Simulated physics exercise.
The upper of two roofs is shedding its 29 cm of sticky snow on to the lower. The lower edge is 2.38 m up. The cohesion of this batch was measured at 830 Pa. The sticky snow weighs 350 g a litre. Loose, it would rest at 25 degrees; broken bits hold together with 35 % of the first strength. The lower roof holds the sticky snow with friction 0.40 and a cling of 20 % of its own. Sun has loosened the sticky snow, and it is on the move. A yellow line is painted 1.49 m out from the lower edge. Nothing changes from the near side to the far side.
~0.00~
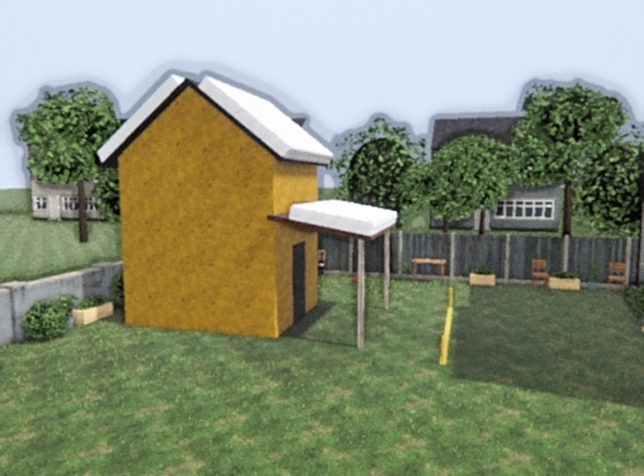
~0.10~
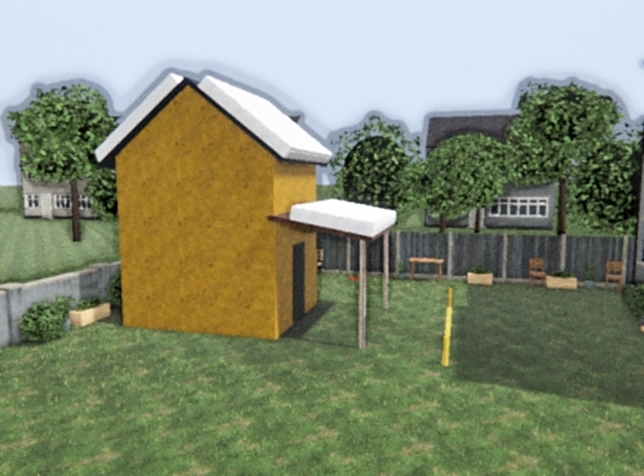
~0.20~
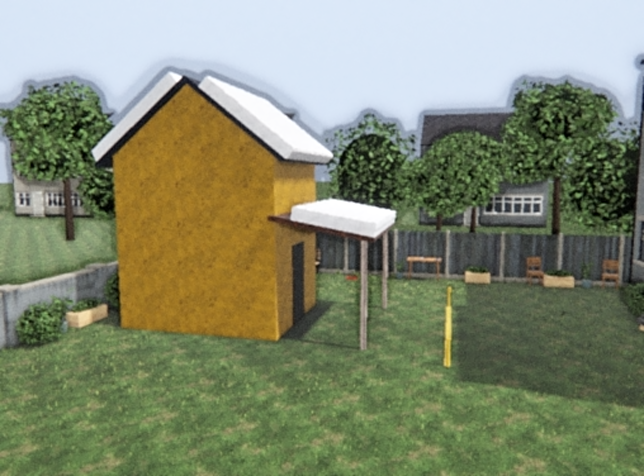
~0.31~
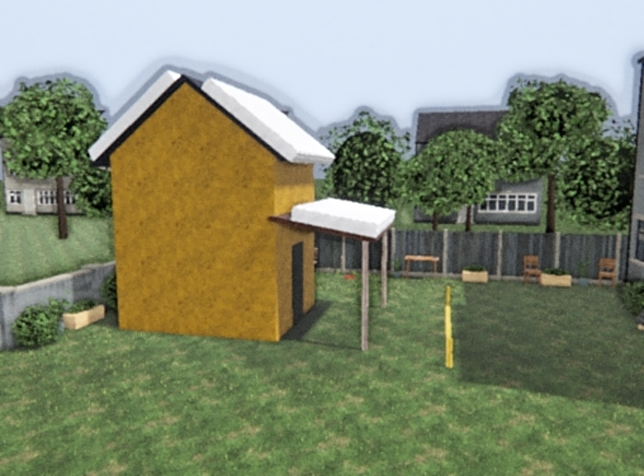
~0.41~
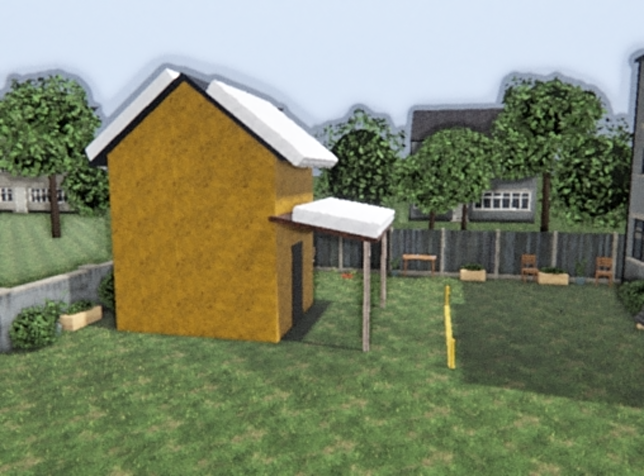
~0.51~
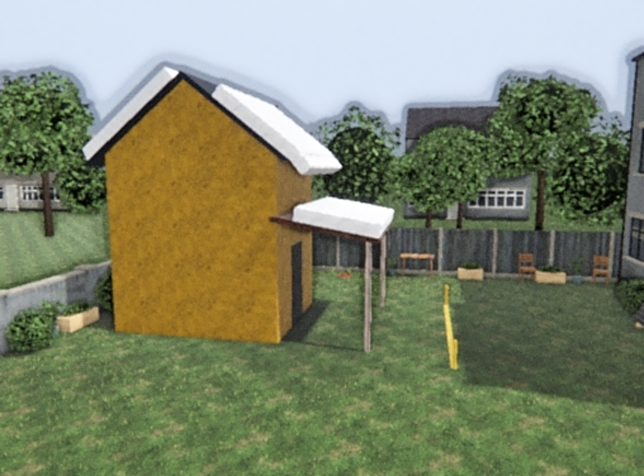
Snow slab slowly sliding down the right roof slope of an orange building, edging over the eave above a snow-topped lean-to.
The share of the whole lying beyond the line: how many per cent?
About 24 %.
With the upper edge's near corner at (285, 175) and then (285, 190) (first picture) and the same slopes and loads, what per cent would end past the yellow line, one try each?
In turn about 10 %, 0 %.
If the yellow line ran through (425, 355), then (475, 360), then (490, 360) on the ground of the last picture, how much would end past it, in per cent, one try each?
In that order: 40 %, 16 %, 10 %.
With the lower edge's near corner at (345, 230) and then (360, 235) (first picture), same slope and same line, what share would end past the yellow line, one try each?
In turn about 30 %, 30 %.
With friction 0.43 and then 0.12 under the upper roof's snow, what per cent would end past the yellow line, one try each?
In that order: 8 %, 30 %.
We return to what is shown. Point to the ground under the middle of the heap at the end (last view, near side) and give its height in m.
Near (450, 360), some 0.3 m high.
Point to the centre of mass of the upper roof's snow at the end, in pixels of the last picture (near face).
At about (415, 294).
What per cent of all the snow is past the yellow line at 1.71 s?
About 0 %.
After 1.06 s, none is below the lower edge and 0 % is past the line.
After 1.71 s, 14 % is below the lower edge and 0 % is past the line.
After 2.35 s, 51 % is below the lower edge and 21 % is past the line.
After 3.00 s, 51 % is below the lower edge and 24 % is past the line.
After 3.20 s, 51 % is below the lower edge and 24 % is past the line.
